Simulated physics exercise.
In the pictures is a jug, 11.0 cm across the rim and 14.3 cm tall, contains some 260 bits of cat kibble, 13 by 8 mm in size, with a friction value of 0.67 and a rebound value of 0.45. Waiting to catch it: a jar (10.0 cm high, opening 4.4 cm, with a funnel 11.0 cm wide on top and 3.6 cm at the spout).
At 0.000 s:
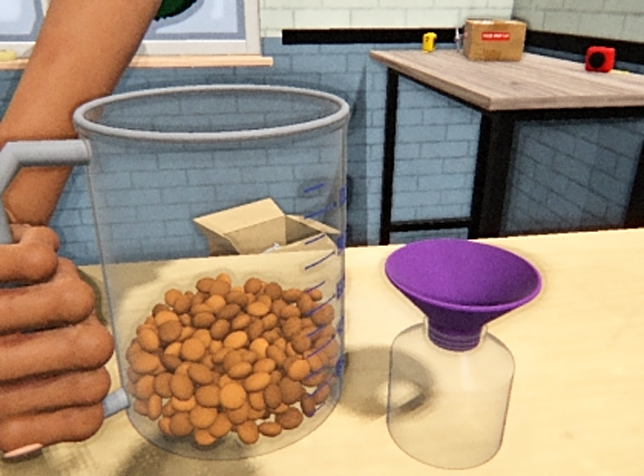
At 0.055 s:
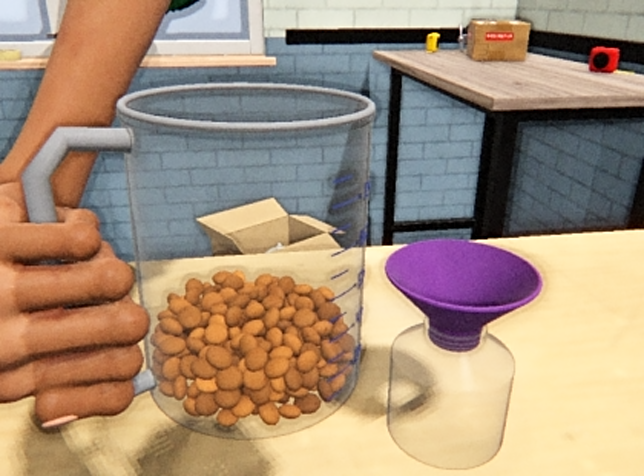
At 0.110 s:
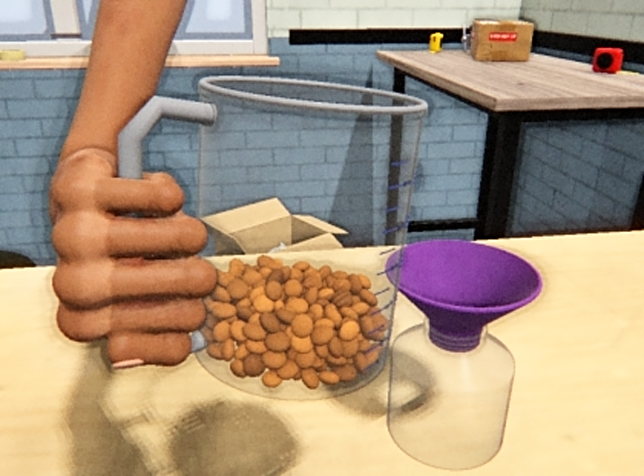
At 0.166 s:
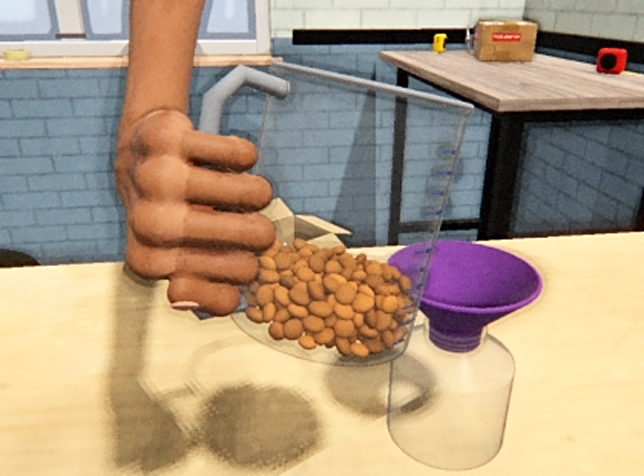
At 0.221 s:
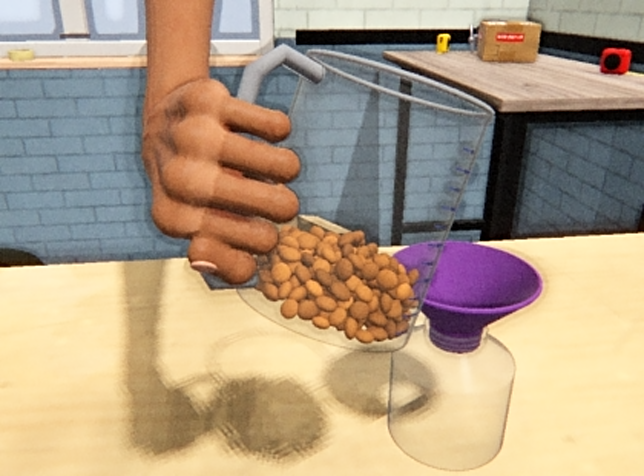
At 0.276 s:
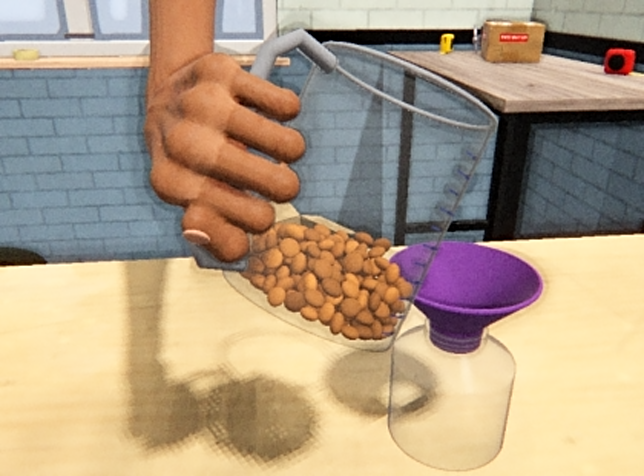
Hand lifting a clear jug of brown kibble rightward off a table and tilting it beside a jar with a purple funnel.
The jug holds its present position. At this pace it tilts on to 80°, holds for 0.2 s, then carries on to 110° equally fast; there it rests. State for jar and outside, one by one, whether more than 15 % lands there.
Jar: It does; outside: It does not.
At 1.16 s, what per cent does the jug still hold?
My estimate is about 100 per cent.
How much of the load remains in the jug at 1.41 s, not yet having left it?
About 100 per cent.
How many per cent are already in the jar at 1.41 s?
About 0 per cent by then.
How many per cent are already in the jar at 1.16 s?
So far, roughly 0 percent has arrived.
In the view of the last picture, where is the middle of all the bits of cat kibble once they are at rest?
I'd point at roughly (382, 237).
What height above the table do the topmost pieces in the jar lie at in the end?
Roughly 3.5 centimetres above the table.
After 0.62 s, tilt 75 degrees; jug 100 %; middle of all pieces near (277, 228).
After 0.90 s, tilt 80 degrees; jug 100 %; middle of all pieces near (290, 232).
After 1.16 s, tilt 104 degrees; jug 100 %; middle of all pieces near (284, 194).
After 1.41 s, tilt 110 degrees; jug 100 %; middle of all pieces near (315, 207).
At rest (3.0 s), jug 55 %, funnel 0 %, outside 0 %, jar 45 %.
